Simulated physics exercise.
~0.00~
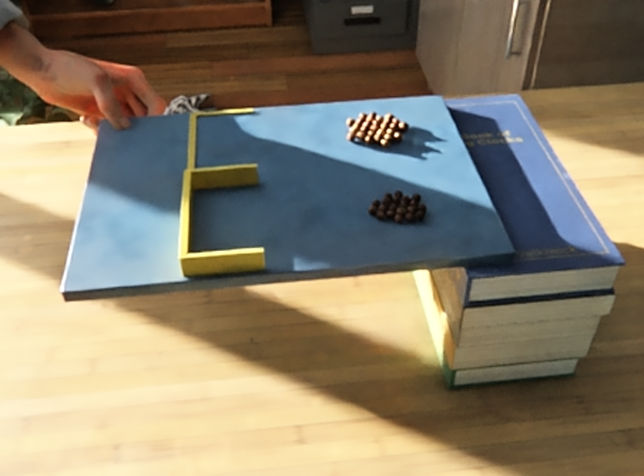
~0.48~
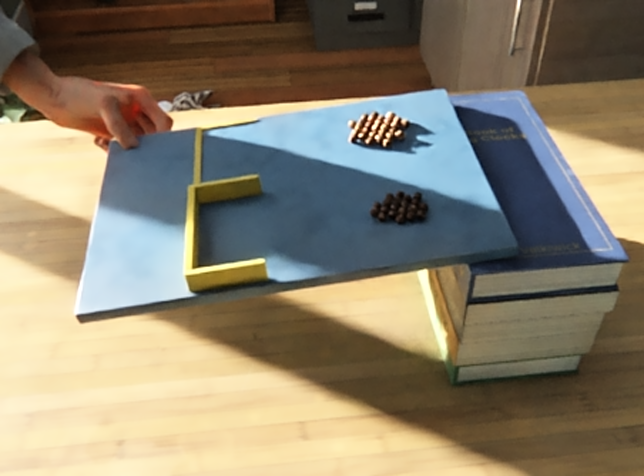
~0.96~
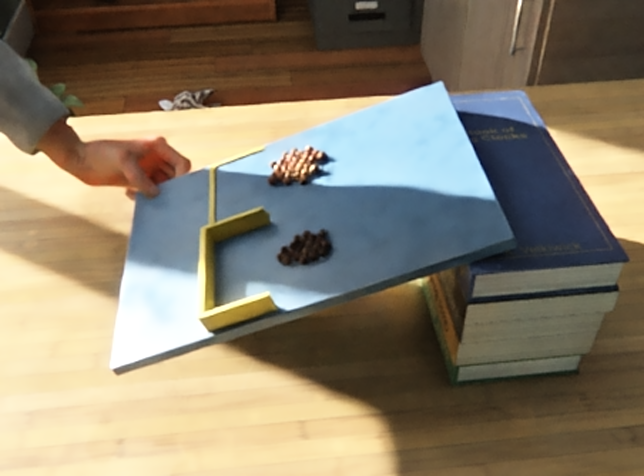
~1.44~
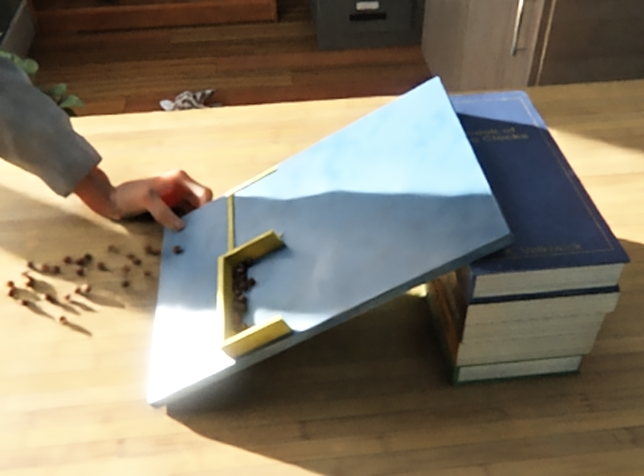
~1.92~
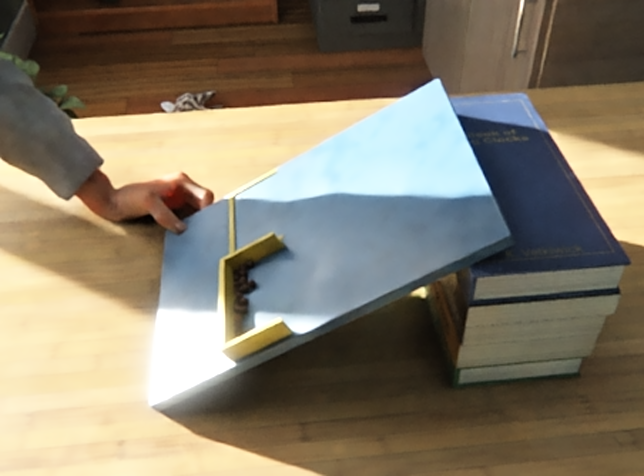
A hand lowered one end of a blue board propped on a stack of books until both clusters of small brown beads slid down; the front cluster gathered behind its yellow barrier, while the back one passed its bar and scattered off the board.
